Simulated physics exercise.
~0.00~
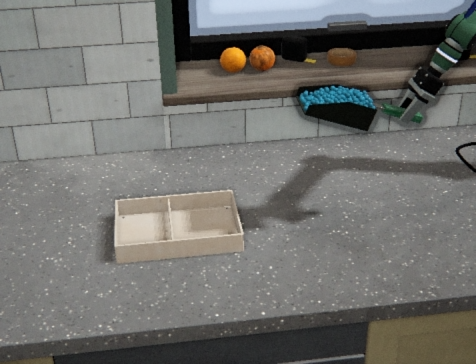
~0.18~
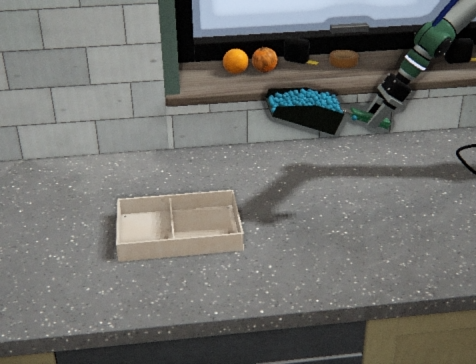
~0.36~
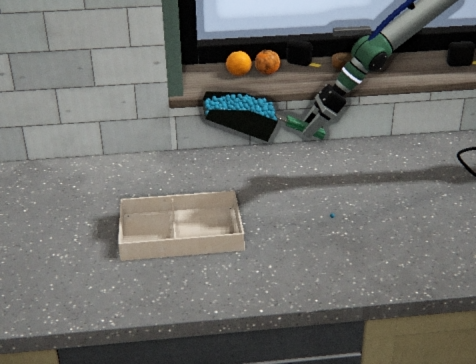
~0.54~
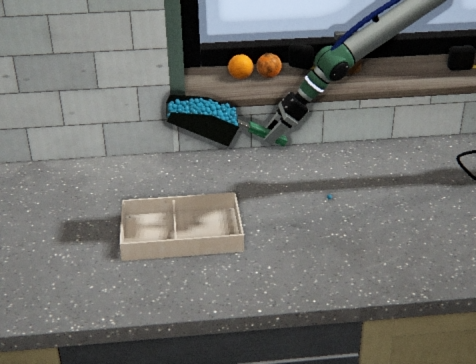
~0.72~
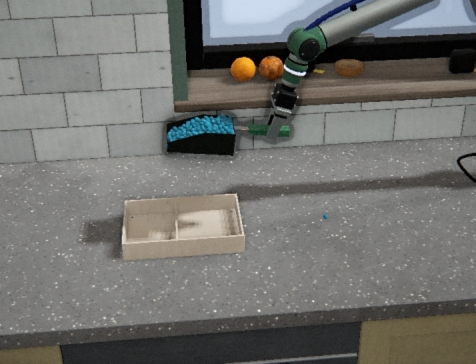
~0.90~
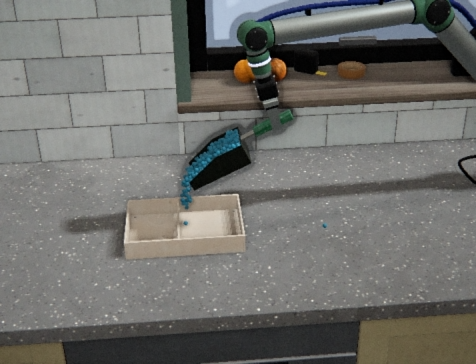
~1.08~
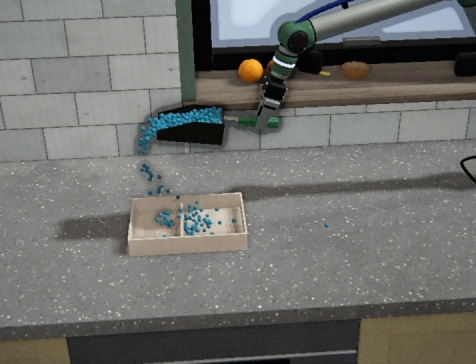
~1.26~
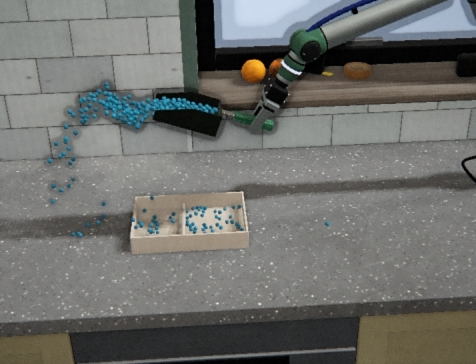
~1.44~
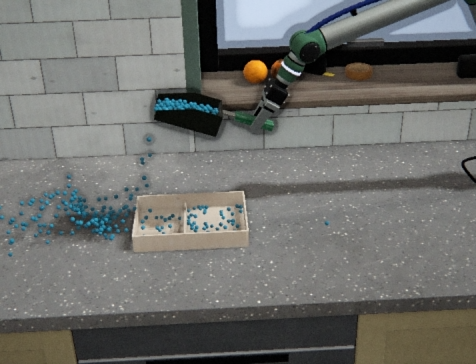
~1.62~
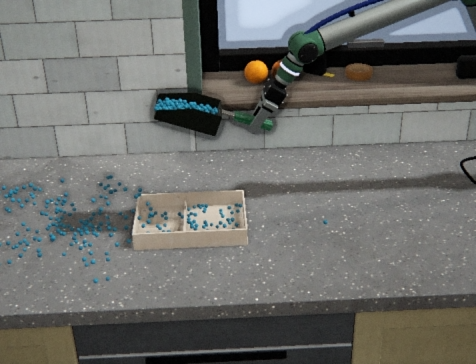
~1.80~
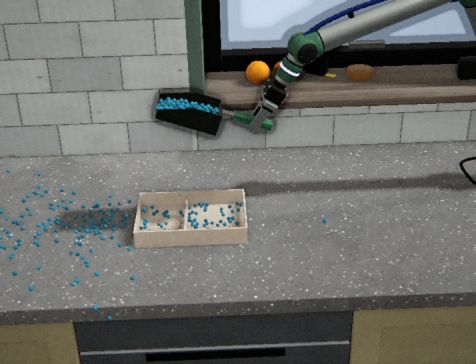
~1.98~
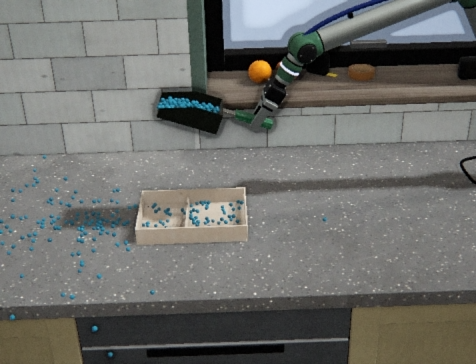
In the video, a robot arm carries a black scoop of blue beads leftward over a gray counter and tips it above a divided tray, dropping some inside before flinging many past its left side; beads lie scattered on the counter while the scoop stays partly full.
